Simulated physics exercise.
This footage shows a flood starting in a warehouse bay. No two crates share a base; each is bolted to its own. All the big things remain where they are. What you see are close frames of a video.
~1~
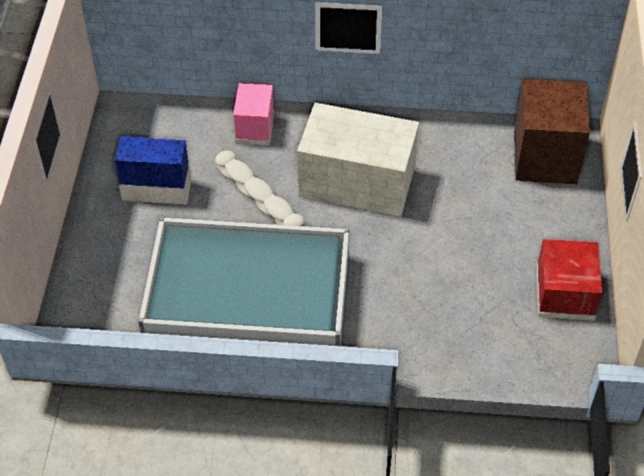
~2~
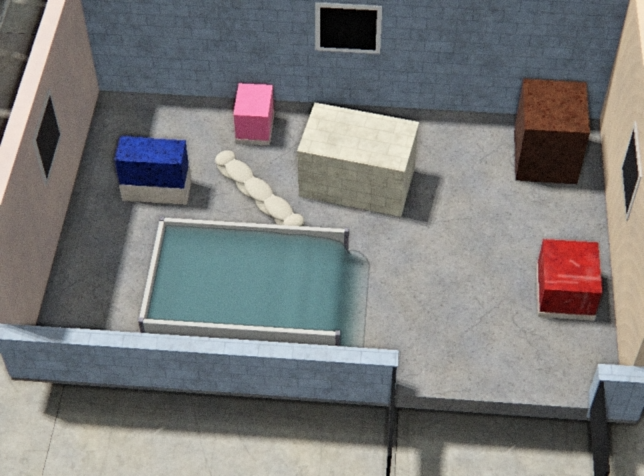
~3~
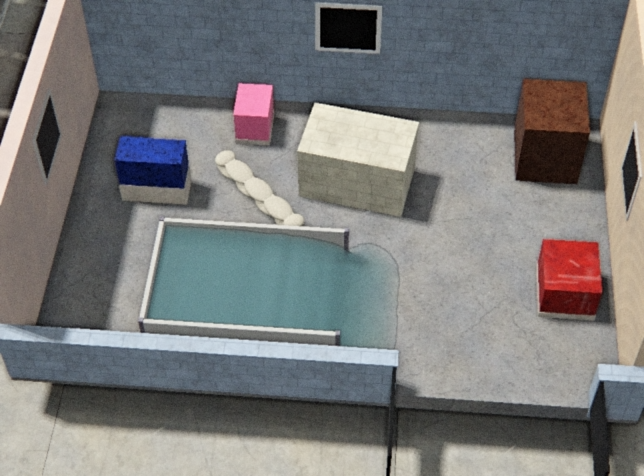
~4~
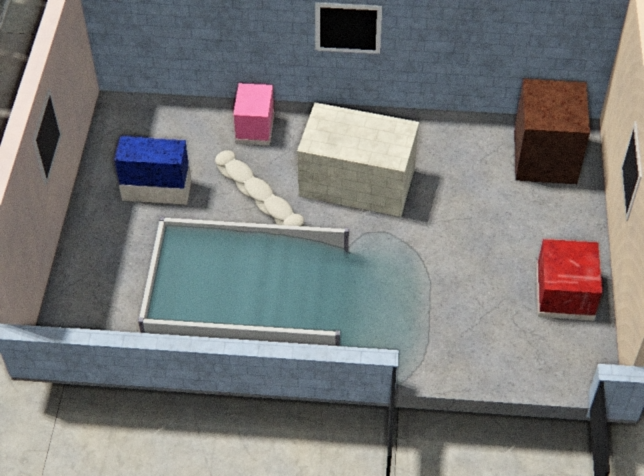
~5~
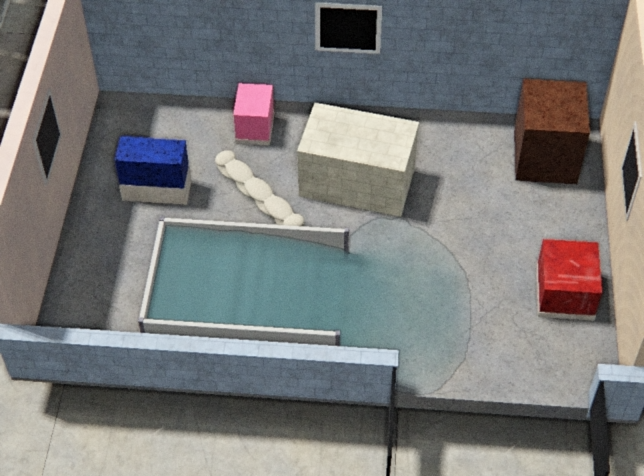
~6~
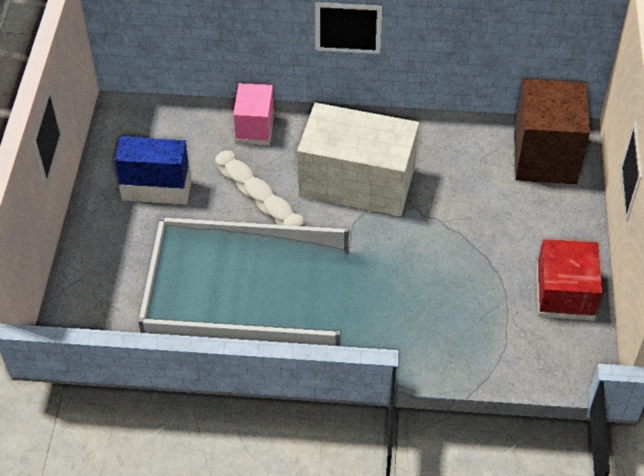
Warehouse bay with scattered crates, where the right side of a water tank opens and water pours out, spreading rightward across the floor.
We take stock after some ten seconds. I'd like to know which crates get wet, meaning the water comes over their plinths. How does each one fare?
The blue crate does not get wet. The red crate does get wet. The pink crate does get wet.
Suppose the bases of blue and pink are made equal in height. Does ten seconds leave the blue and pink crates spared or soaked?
In short: Blue is not reached; pink is not reached.
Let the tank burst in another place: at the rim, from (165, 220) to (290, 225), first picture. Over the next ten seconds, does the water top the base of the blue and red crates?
The blue crate is flooded and the red crate is untouched.
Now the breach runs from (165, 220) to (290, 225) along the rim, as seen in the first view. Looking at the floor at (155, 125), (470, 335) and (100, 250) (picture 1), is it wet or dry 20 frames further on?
Those three places would be soaking, still unsoaked and soaking, in that order.
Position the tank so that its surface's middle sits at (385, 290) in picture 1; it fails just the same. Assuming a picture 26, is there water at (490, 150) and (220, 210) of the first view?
Taking them in turn, drenched, then left unwetted.
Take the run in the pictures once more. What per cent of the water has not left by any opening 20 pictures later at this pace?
About 86 per cent.
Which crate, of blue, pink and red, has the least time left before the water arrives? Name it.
The crate marked red, then.
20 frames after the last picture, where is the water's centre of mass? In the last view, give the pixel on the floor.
My pick is pixel (441, 281).
A moment on, water covers 30 % of the floor; the blue crate not reached, the red crate water round its plinth, the pink crate not reached.
Next, water covers 40 % of the floor; the blue crate not reached, the red crate water round its plinth, the pink crate not reached.
Then, water covers 45 % of the floor; the blue crate not reached, the red crate water round its plinth, the pink crate not reached.
Later, water covers 60 % of the floor; the blue crate not reached, the red crate water round its plinth, the pink crate water round its plinth.
In the end, water covers 75 % of the floor; the blue crate stayed above the water, the red crate was topped, the pink crate was topped.
